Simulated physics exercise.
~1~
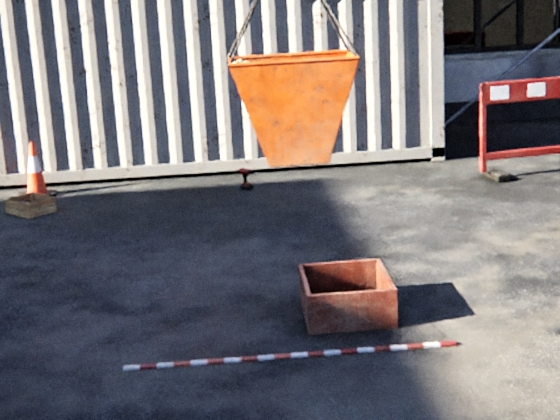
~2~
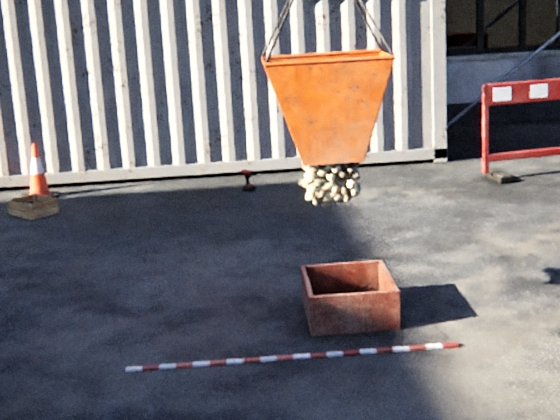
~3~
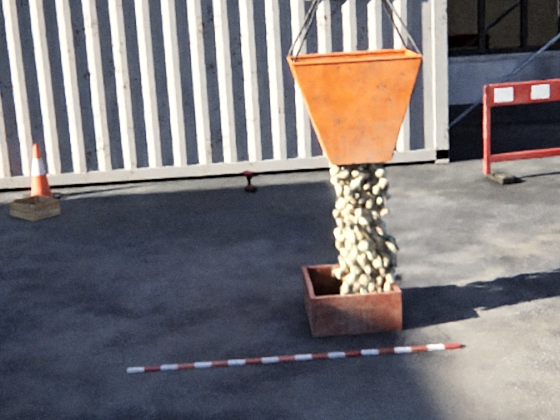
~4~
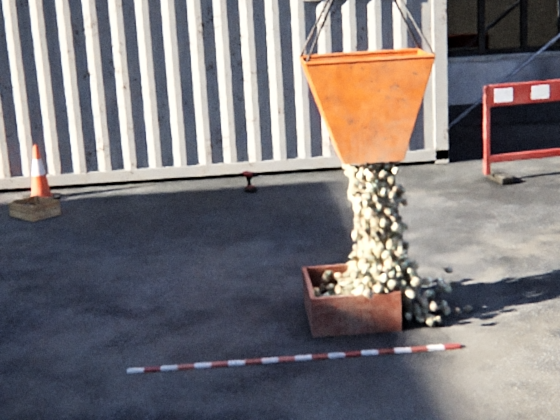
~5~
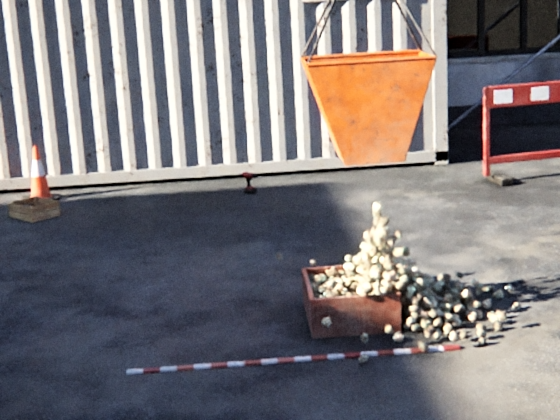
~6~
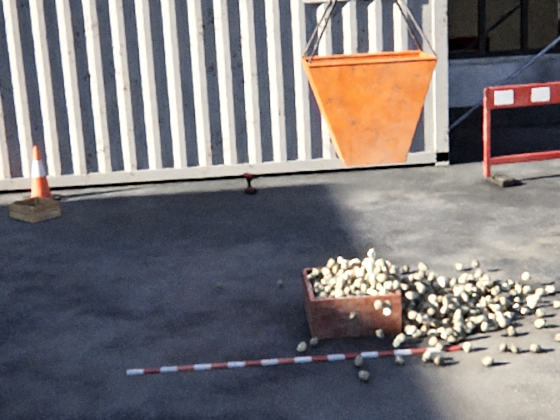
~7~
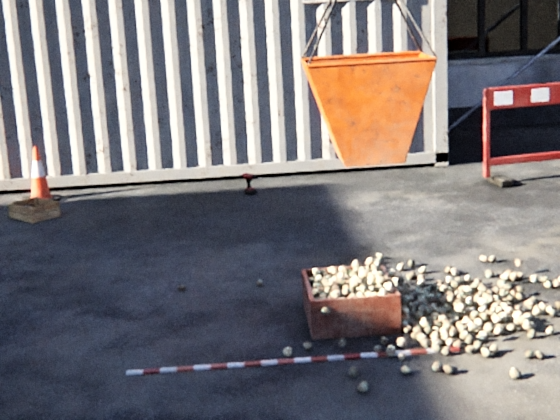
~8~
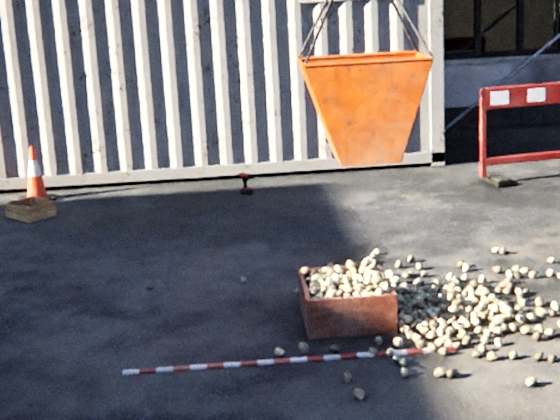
In a paved yard, an orange skip swings right, dropping stones into and beside a bin.
